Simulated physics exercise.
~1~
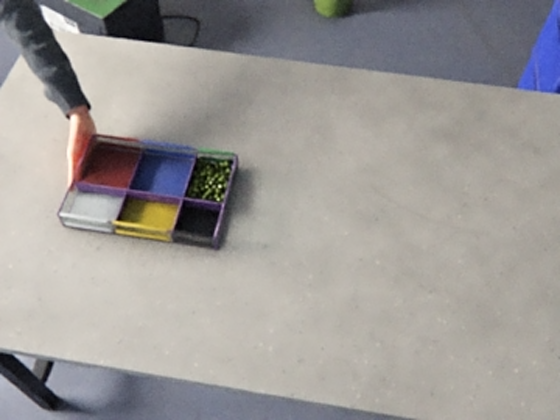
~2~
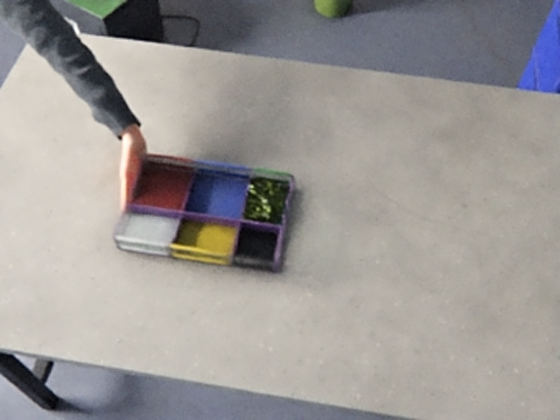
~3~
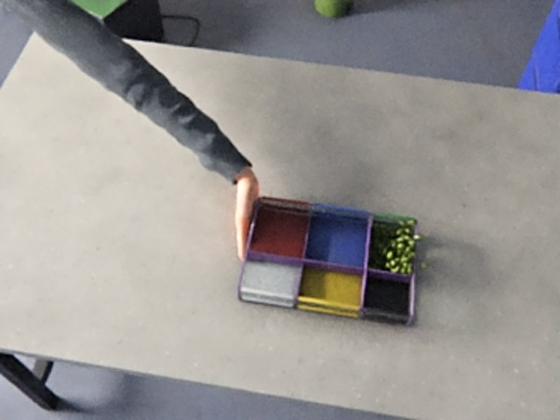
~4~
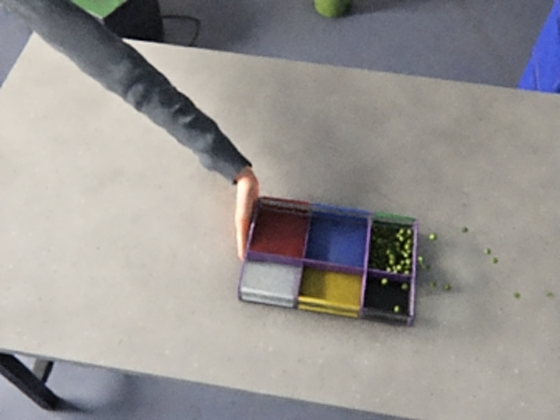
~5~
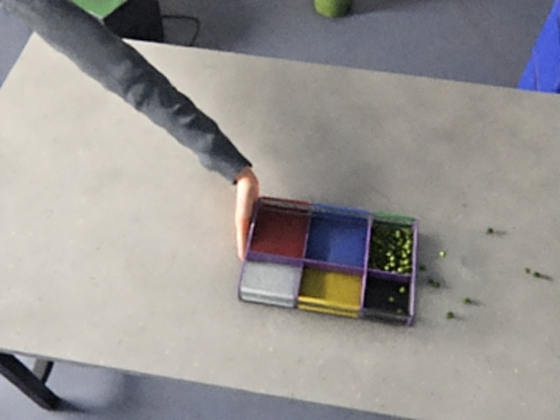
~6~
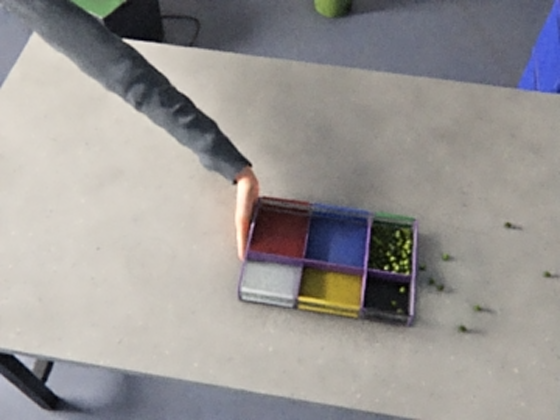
A divided tray holding small green olives was pushed by a hand to the right and toward the near edge of a table, then halted, and several olives spilled out, scattering across the tabletop while most stayed in their compartment.
